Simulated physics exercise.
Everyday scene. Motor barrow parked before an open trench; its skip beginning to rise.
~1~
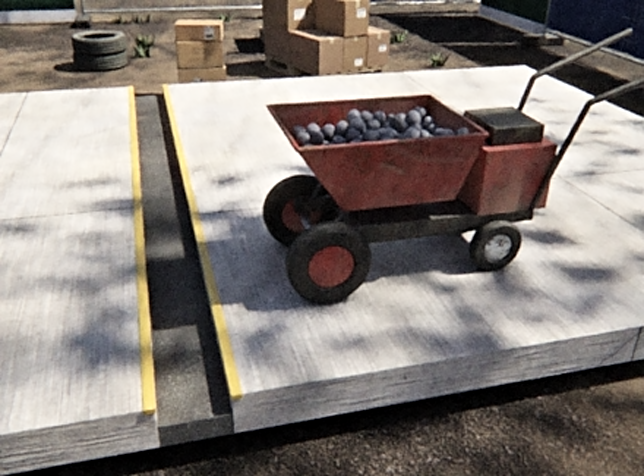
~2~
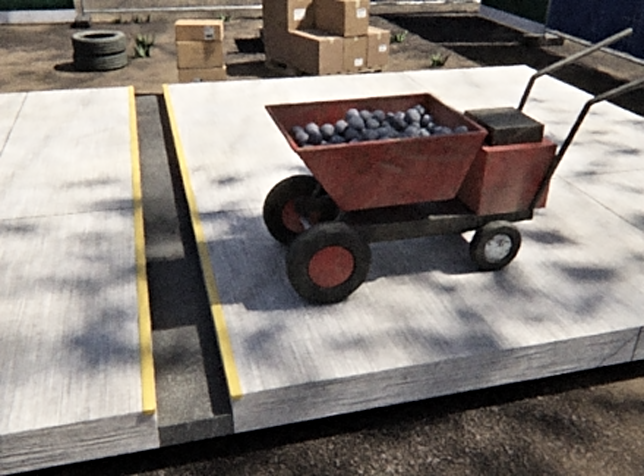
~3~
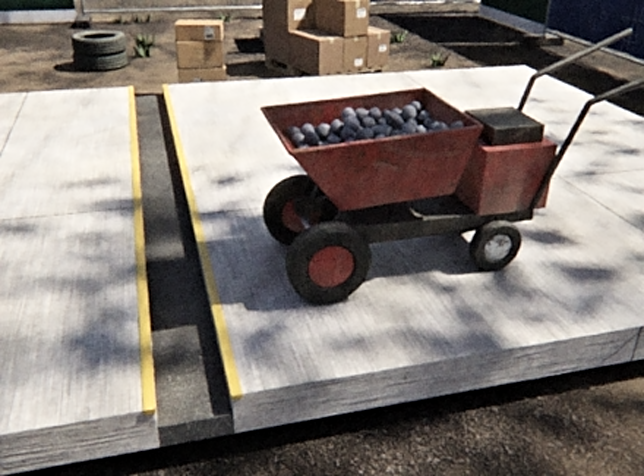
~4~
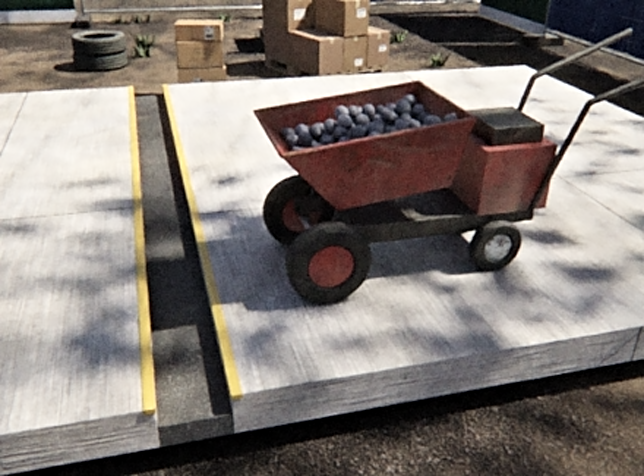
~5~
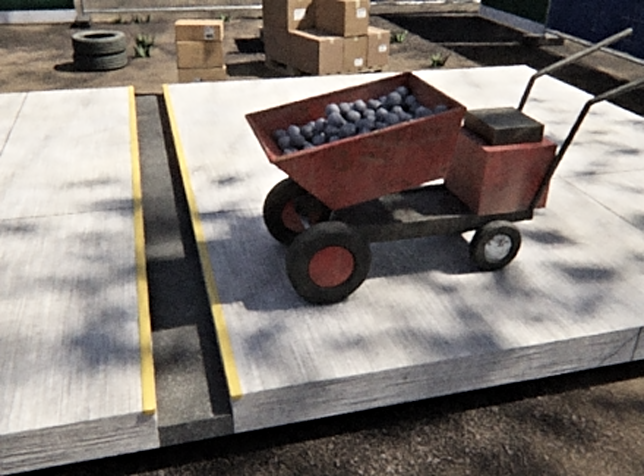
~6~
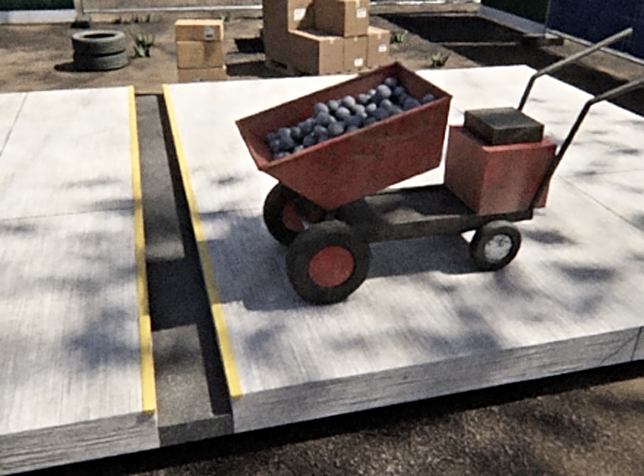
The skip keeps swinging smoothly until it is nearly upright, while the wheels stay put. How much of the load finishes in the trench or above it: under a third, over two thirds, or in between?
Watching it, what goes in is between one-third and two-thirds of the load.
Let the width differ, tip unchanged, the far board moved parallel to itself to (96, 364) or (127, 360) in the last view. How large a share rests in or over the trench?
First try: About 90 %; second try: About 70 %.
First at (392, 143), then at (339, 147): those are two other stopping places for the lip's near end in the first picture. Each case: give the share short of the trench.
First spot 40 per cent, second spot 10 per cent.
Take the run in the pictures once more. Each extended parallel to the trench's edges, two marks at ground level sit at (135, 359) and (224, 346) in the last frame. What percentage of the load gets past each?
That's 30 per cent for the first and 100 per cent for the second.
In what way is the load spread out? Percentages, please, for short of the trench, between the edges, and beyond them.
I'd estimate short near 0, between near 55 and beyond near 40 per cent.
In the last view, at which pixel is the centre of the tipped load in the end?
Around (154, 283), give or take.
Just after the last frame, skip tipped steeply; every one in the skip.
A moment on, skip tipped right over; the larger part in the skip; roughly a quarter in or heaped over the trench; about a tenth beyond it; about a tenth falling.
Further on, skip tipped right over; about a tenth in the skip; roughly half in or heaped over the trench; roughly a third beyond it.
When it is over, skip tipped right over; just a few in the skip; roughly half in or heaped over the trench; roughly a third beyond it.
